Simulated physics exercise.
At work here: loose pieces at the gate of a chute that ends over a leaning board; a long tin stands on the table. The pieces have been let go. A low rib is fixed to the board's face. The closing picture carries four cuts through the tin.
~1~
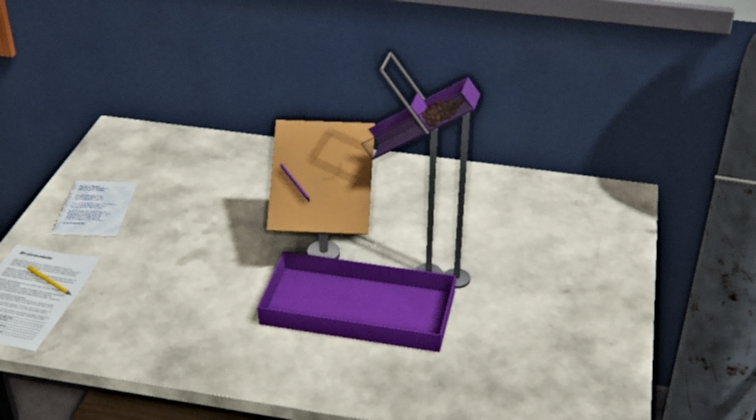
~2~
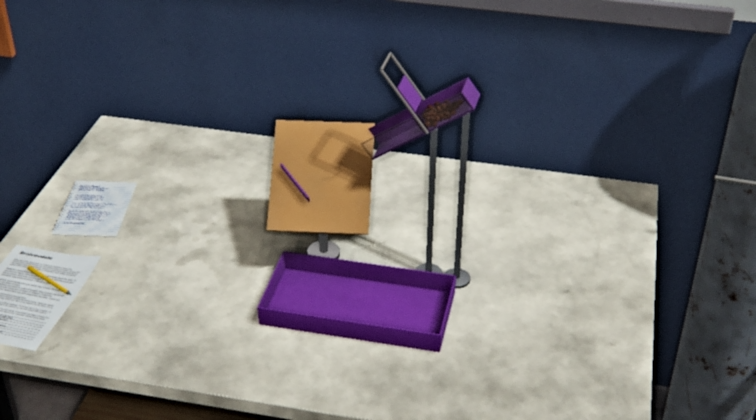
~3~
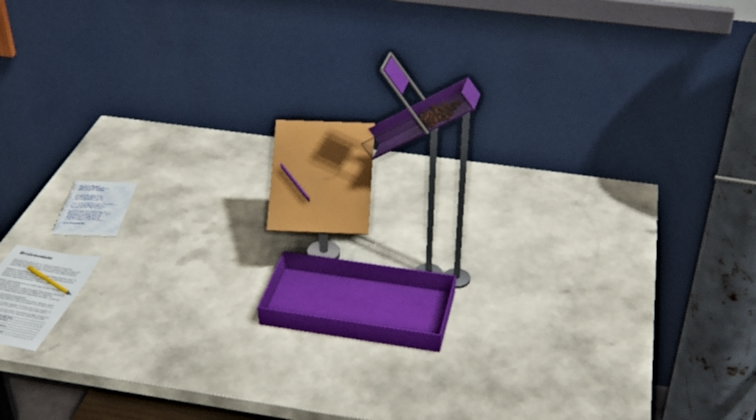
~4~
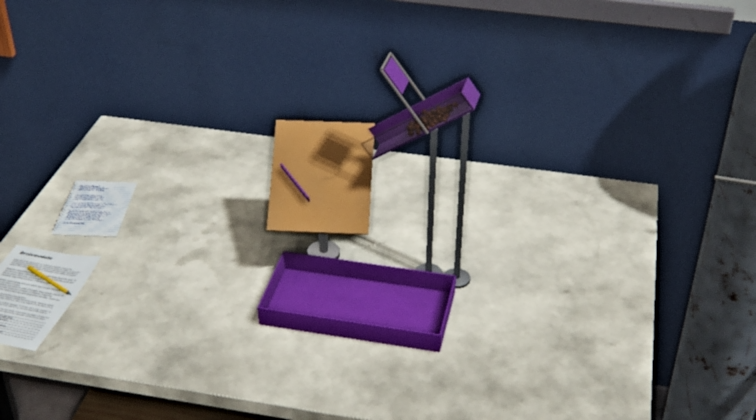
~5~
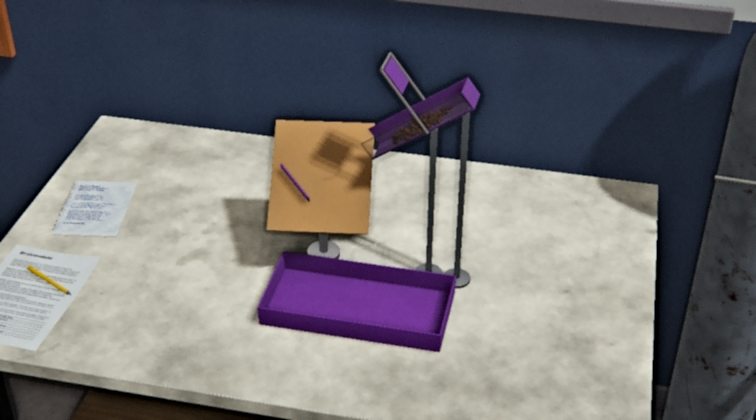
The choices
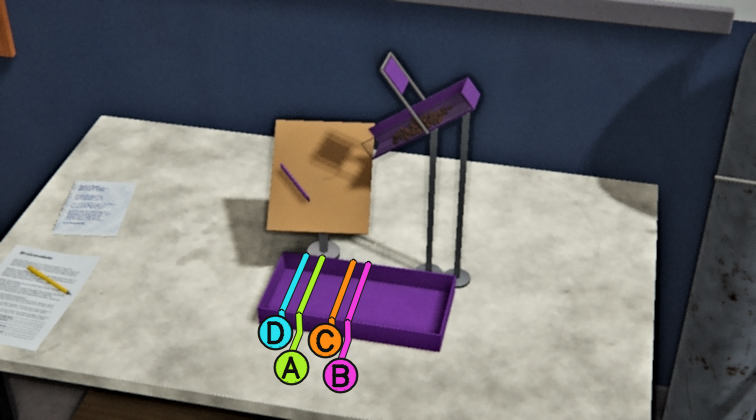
A purple chute on two dark posts stands at the back of a pale, mottled table against a dark blue wall, seen from above by a still camera. Its lower end is over a tilted tan board with a thin purple strip, behind a long, empty purple tin, with papers and a yellow pencil at left. A purple gate panel slides up its grey frame, and small brown pieces spread leftward down the chute.
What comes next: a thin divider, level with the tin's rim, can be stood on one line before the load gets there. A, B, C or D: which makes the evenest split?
Best: A.
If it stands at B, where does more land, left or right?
More lands on the left.
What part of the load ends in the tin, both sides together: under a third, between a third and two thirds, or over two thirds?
About that: Over two thirds.
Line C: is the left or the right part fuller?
More lands on the left.
On the marked copy, line A crosses the front rim at (299, 313); line B crosses the front rim at (347, 321); line C crosses the front rim at (331, 318); line D crosses the front rim at (281, 311).
Choosing A, of what is caught, about a third on the left of the divider, about two thirds on the right.
Choosing B, of what is caught, nearly all on the left of the divider, a stray few on the right.
Choosing C, of what is caught, most on the left of the divider, a small part on the right.
Choosing D, of what is caught, a small part on the left of the divider, most on the right.
